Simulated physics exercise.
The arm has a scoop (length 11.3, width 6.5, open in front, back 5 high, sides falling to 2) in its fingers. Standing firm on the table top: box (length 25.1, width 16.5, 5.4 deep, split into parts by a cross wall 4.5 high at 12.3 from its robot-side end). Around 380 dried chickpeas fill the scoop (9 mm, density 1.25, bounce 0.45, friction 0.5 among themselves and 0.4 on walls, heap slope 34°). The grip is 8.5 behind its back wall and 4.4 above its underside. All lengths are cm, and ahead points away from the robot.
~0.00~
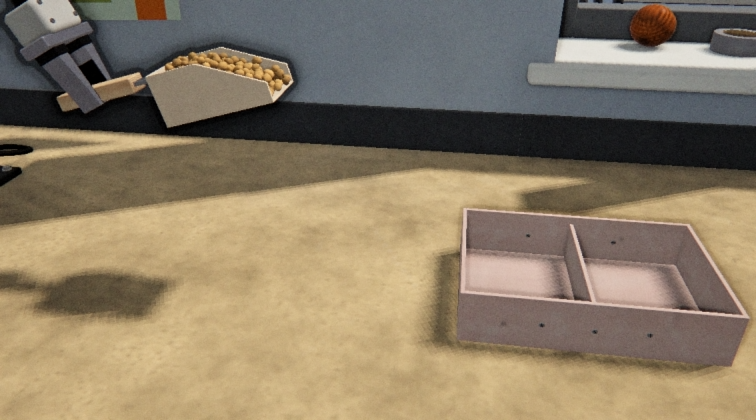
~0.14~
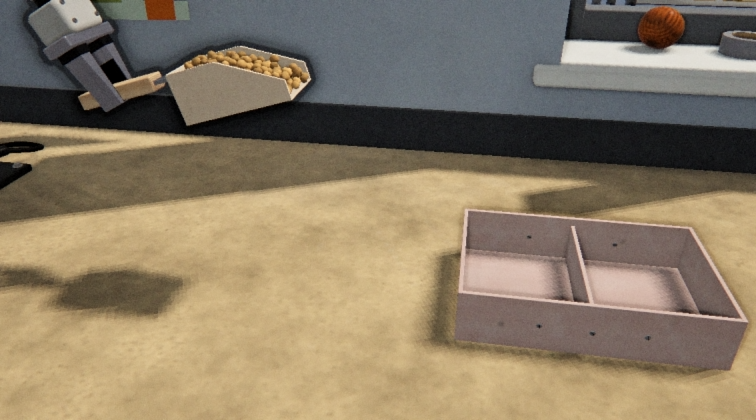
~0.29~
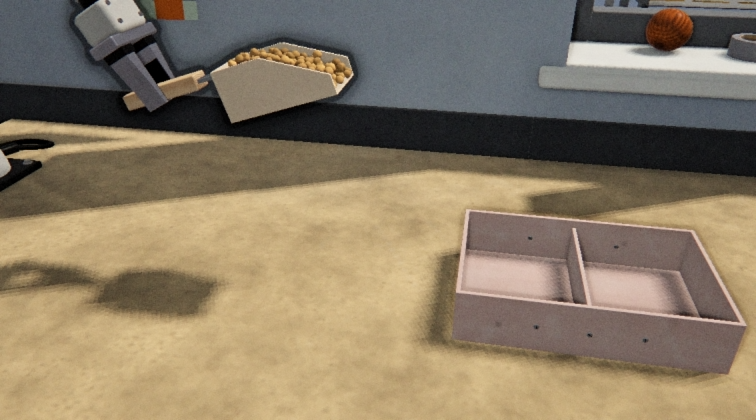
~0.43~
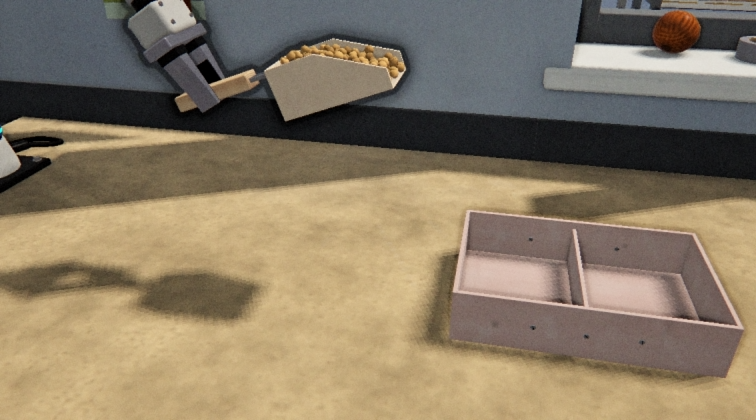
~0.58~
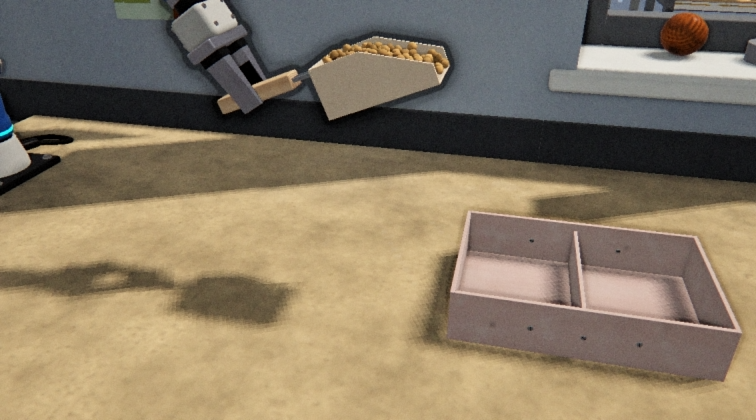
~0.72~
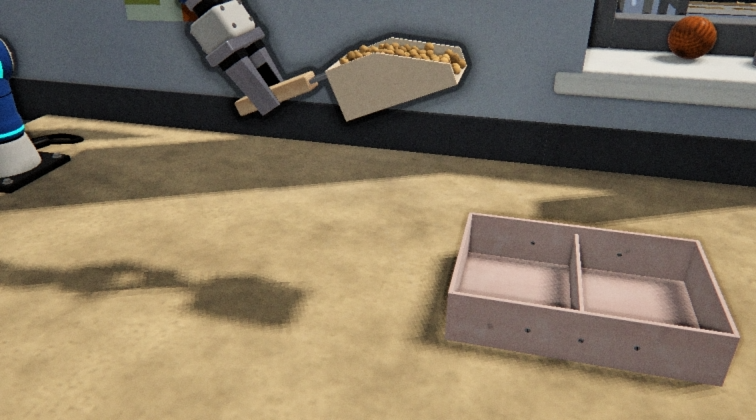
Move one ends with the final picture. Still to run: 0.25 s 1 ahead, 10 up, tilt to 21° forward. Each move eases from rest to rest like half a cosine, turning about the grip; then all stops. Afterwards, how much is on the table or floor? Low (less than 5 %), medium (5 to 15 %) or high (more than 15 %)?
Answer: Medium; 5 to 15 % of the dried chickpeas finish on the table or floor.
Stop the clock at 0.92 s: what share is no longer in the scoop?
Some 5 per cent.
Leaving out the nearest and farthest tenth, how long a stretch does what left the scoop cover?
Roughly 10 cm.
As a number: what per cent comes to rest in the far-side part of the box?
About 0 per cent.
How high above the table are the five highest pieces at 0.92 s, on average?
Some 28 cm.
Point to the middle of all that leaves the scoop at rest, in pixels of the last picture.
Near (506, 293).
After 0.82 s, tilted 8° backward, highest piece 27 above the table; 383 on the scoop.
After 0.92 s, tilted 17° forward, highest piece 28 above the table; 373 on the scoop, 10 in flight or on a rim.
After 1.17 s, tilted 21° forward, highest piece 27 above the table; 299 on the scoop, 15 on the table or floor, 10 in the robot-side part, 59 in flight or on a rim.
After 2.22 s, tilted 21° forward, highest piece 2 above the table; 346 in the robot-side part, 37 on the table or floor.
At rest, 346 in the robot-side part, 37 on the table or floor. That is 10 % on the table or floor.
